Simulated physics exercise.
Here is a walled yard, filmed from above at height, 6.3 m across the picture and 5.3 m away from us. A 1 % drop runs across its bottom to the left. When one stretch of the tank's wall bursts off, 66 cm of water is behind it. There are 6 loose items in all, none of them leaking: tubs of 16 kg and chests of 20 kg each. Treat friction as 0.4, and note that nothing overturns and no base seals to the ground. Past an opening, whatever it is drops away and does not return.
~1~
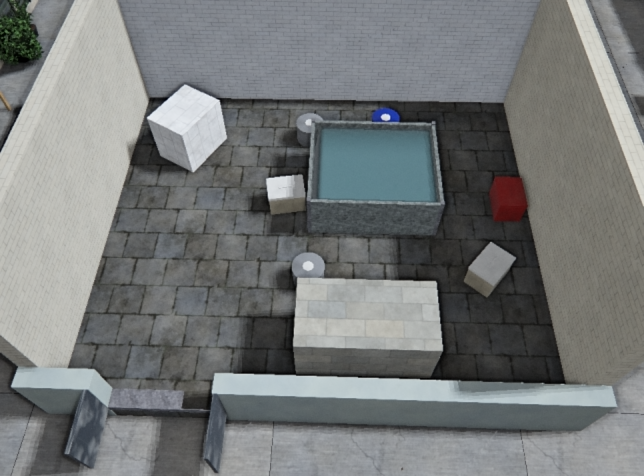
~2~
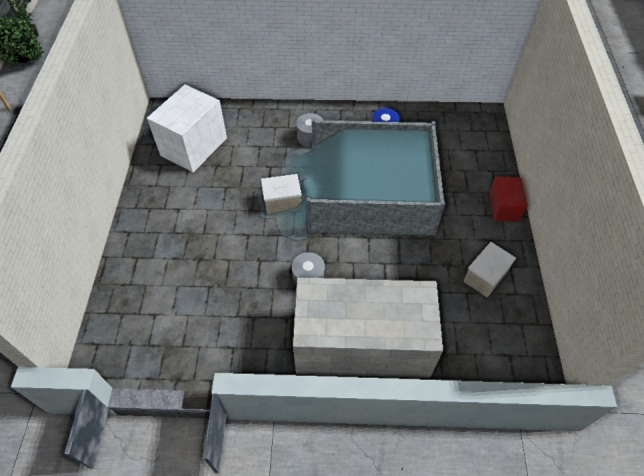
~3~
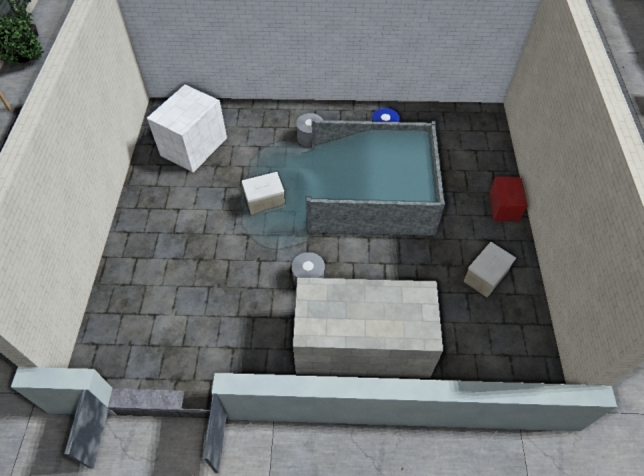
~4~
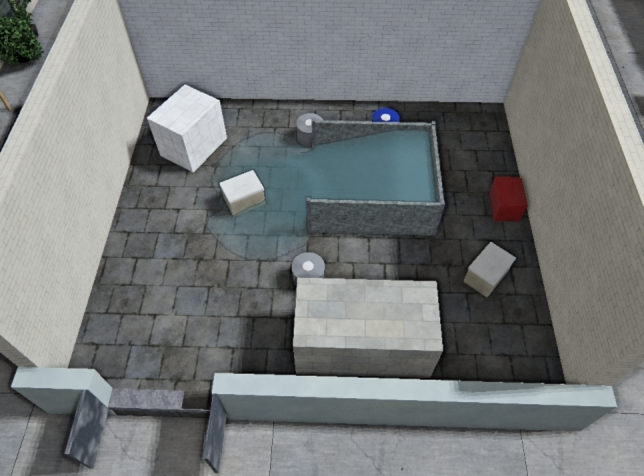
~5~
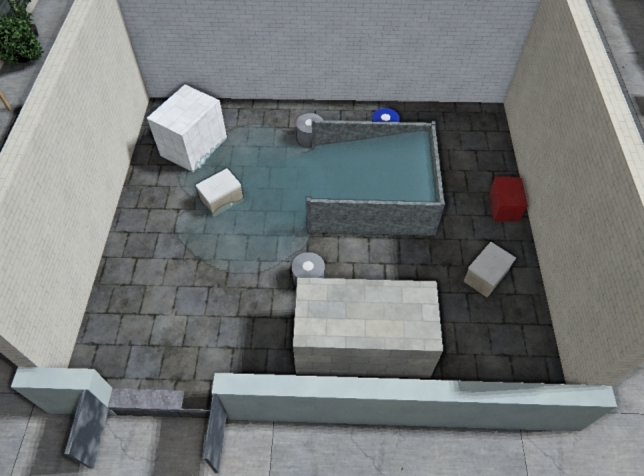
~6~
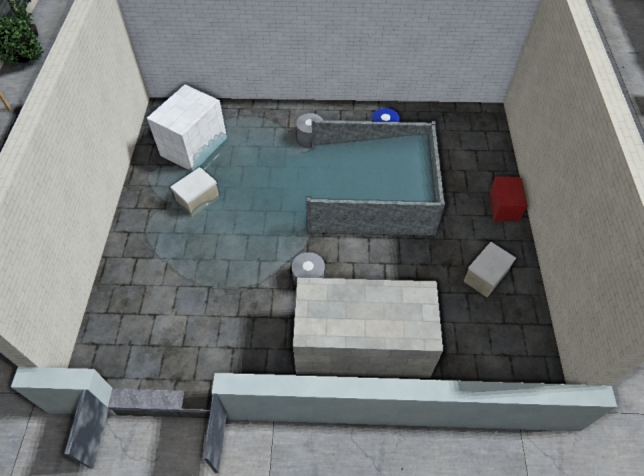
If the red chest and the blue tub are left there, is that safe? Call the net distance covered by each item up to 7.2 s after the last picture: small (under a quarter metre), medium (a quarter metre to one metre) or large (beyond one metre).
Red chest: Small. Blue tub: Small.
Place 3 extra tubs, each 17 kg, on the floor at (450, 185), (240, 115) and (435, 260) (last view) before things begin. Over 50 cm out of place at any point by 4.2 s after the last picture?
Order as asked - not as far, farther, not as far.
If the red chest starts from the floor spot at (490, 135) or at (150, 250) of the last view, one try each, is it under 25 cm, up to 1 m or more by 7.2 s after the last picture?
One try each gives this: It remains roughly in place, then it wanders off a long way.
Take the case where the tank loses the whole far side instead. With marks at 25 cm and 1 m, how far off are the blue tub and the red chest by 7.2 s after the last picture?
First the blue tub: It is carried a long way; as for the red chest, it is carried a long way.
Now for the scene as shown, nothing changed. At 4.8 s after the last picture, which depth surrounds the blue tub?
Roughly 3 cm at that moment.
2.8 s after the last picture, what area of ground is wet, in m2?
Flooded: Near 19 m2.
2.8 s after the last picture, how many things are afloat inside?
At that time, 1.
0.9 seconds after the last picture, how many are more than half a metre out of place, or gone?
By then the count is 1.
Then, 0.9 s after the last picture the red chest is near (511, 191), 0.0 m from its start, aground; the blue tub is near (386, 118), 0.0 m from its start, aground; 0 of 6 are out; 1 afloat.
Then, 2.8 s after the last picture the red chest is near (511, 191), 0.0 m from its start, aground; the blue tub is near (386, 118), 0.0 m from its start, aground; 0 of 6 are out; 1 afloat.
Then, 4.8 s after the last picture the red chest is near (511, 191), 0.0 m from its start, aground; the blue tub is near (386, 118), 0.0 m from its start, aground; 0 of 6 are out; 1 afloat.
Then, 7.2 s after the last picture the red chest is near (511, 191), 0.0 m from its start, aground; the blue tub is near (386, 118), 0.0 m from its start, aground; 0 of 6 are out; 0 afloat.
